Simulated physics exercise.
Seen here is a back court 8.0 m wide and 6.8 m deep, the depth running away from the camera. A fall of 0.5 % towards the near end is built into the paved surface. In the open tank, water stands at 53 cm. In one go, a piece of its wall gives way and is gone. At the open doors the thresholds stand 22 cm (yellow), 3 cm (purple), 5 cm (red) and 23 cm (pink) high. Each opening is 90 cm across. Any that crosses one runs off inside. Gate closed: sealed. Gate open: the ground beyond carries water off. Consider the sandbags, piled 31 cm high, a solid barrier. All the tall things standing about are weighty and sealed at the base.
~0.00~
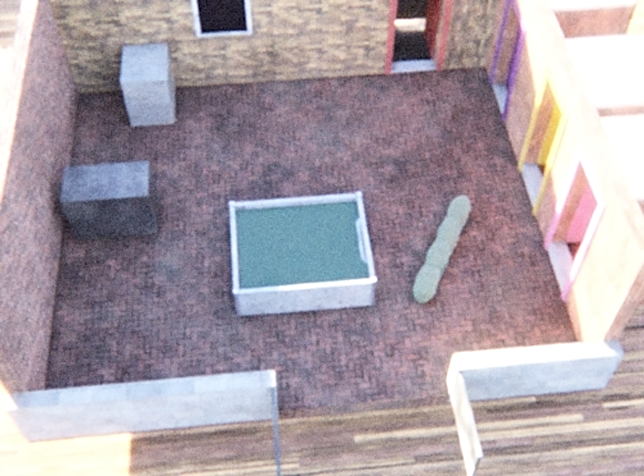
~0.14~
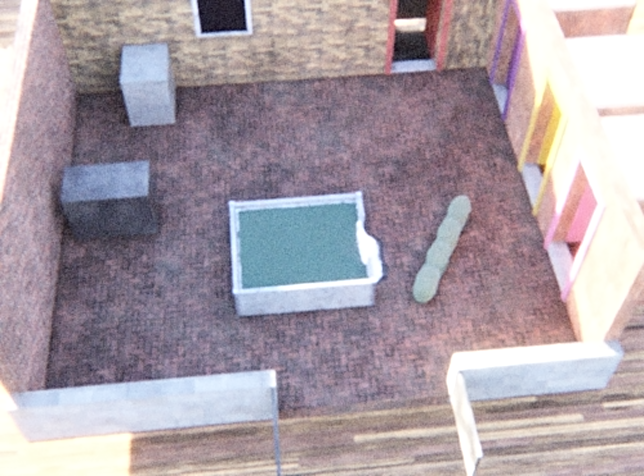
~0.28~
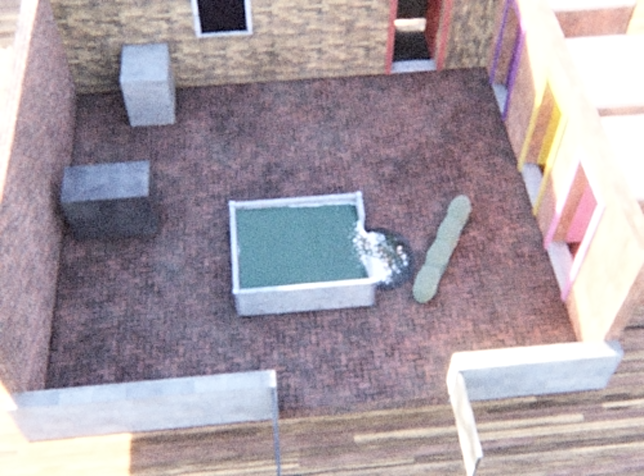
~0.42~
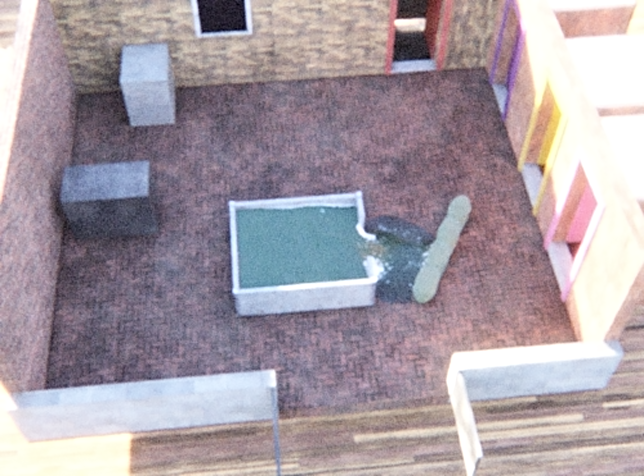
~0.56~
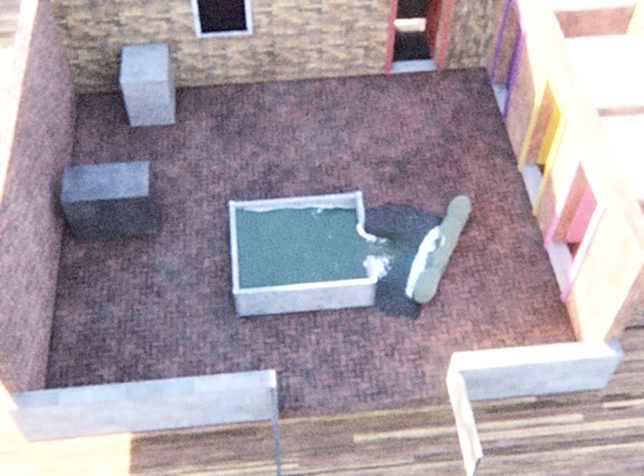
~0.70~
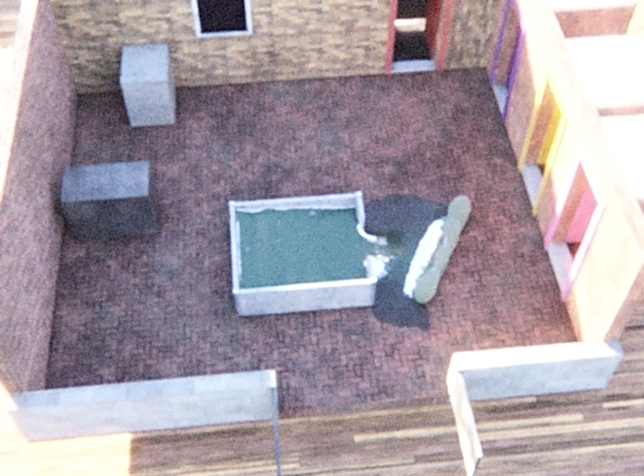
A walled back court paved in reddish-brown brick is seen from high above by a still camera. A pale-rimmed tank of green water stands mid-court, with grey blocks at left, a pale green row of sandbags to its right, and purple, yellow and pink doorframes along the right wall. The tank's right wall breaks open, and water pours out foaming, spreads darkly across the bricks, and laps white against the sandbags.
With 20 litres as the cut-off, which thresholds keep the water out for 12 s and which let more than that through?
Outcome: My guess is the yellow door lets through less than the limit. My guess is the purple door lets through more than the limit. My guess is the red door lets through more than the limit. My guess is the pink door lets through less than the limit.
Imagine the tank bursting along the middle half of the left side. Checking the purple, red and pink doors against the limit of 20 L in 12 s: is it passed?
In that case, purple door: Less than that, red door: Less than that, pink door: Less than that.
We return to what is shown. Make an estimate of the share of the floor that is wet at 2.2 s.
Covered: Roughly 20 per cent.
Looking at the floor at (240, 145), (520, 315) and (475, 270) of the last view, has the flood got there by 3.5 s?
Listed in turn: Spared so far / spared so far / spared so far.
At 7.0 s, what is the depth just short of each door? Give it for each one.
In cm: Yellow 2, purple 7, red 8, pink 1.
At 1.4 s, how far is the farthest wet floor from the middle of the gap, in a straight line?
I'd say close to 3.0 m.
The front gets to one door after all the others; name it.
Looks like the pink door.
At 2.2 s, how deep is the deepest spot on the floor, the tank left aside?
About 32 cm at most.
After 1.4 s water covers 10 % of the floor and is deepest (36 cm) near (419, 270); yellow door not reached, purple door not reached, red door not reached, pink door not reached.
After 2.2 s water covers 20 % of the floor and is deepest (32 cm) near (419, 270); yellow door not reached, purple door 4 cm at the sill, 0 L in, red door not reached, pink door not reached.
After 3.5 s water covers 30 % of the floor and is deepest (23 cm) near (419, 270); yellow door 3 cm at the sill, 0 L in, purple door 6 cm at the sill, 10 L in, red door 12 cm at the sill, 24 L in, pink door not reached.
After 7.0 s water covers 35 % of the floor and is deepest (14 cm) near (419, 270); yellow door 2 cm at the sill, 0 L in, purple door 7 cm at the sill, 63 L in, red door 8 cm at the sill, 82 L in, pink door 1 cm at the sill, 0 L in.
After 12.0 s water covers 65 % of the floor and is deepest (8 cm) near (419, 270); yellow door 3 cm at the sill, 0 L in, purple door 5 cm at the sill, 100 L in, red door 4 cm at the sill, 89 L in, pink door 2 cm at the sill, 0 L in.
